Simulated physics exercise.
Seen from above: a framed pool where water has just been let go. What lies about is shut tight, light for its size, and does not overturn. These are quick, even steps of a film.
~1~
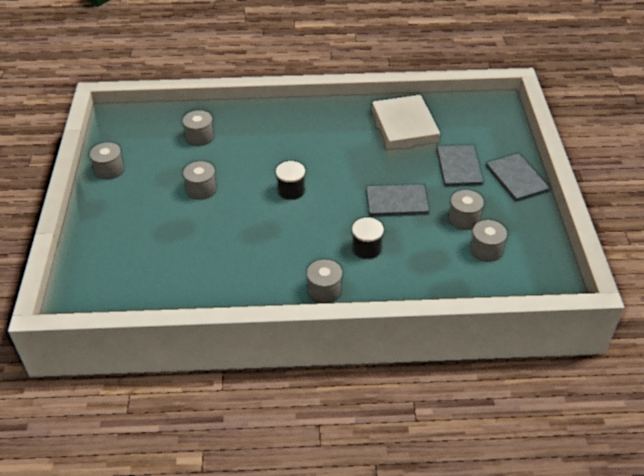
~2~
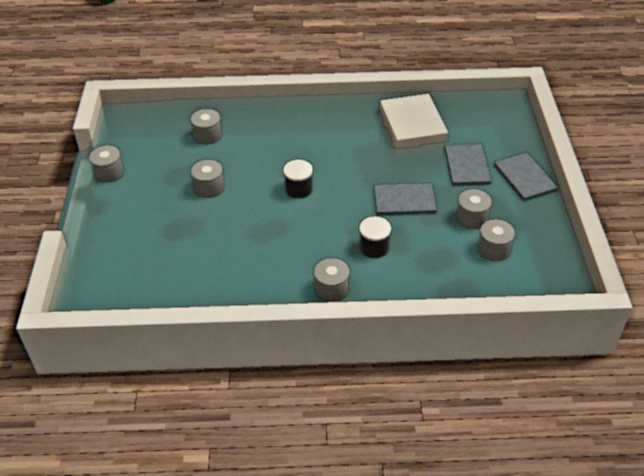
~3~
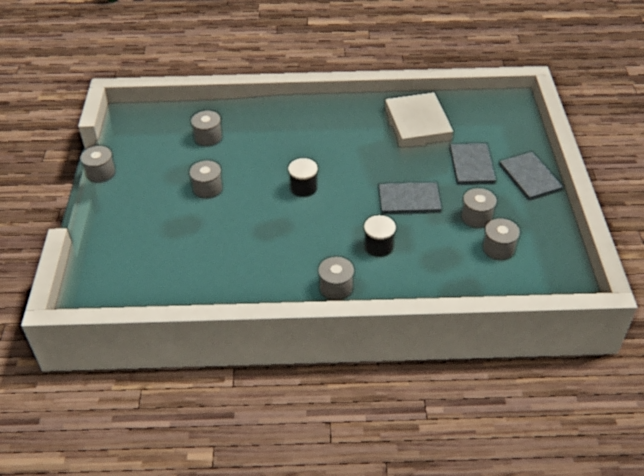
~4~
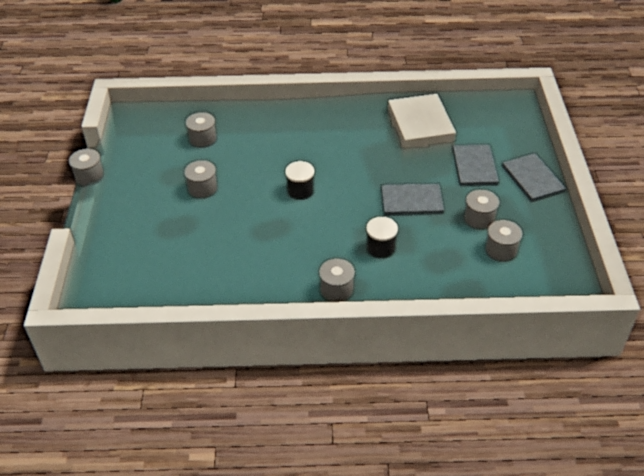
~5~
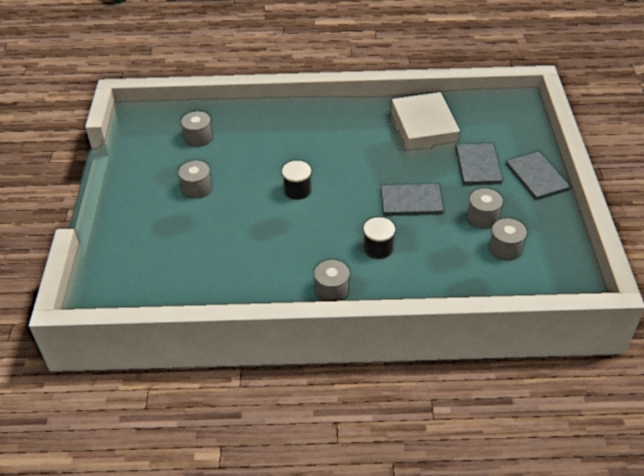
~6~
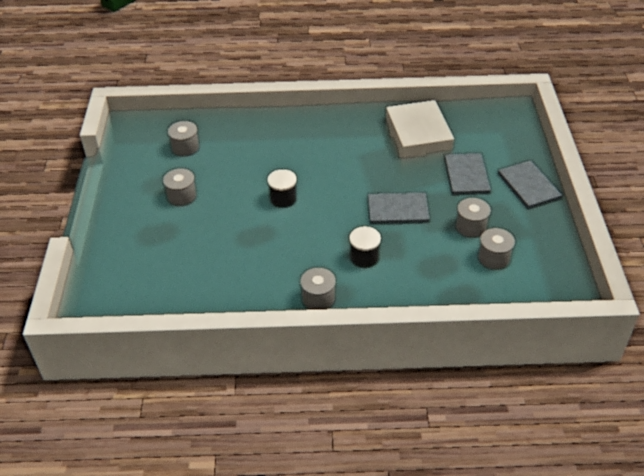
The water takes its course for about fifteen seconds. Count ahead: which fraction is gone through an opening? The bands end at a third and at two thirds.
It is less than a third.
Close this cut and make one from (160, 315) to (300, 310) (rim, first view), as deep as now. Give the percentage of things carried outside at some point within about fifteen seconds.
About 0 per cent.
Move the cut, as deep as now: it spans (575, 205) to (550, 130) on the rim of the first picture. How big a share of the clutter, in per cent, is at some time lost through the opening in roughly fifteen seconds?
Roughly 50 per cent.
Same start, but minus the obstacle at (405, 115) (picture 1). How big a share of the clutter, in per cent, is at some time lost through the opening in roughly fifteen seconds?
Roughly 20 per cent.
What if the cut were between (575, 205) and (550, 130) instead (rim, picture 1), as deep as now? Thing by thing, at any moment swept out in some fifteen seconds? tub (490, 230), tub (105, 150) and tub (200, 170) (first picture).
In turn: Washed out, no, kept in.
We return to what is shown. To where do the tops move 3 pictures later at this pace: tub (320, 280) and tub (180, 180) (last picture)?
Close to (293, 282) and (149, 178).
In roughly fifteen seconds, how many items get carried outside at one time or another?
It comes to 1.
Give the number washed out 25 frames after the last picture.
I count 1.
A moment on, 1 of 11 are out; 10 afloat.
Next, 1 of 11 are out; 10 afloat.
Later, 1 of 11 are out; 10 afloat.
In the end, 1 of 11 are out; 10 afloat.
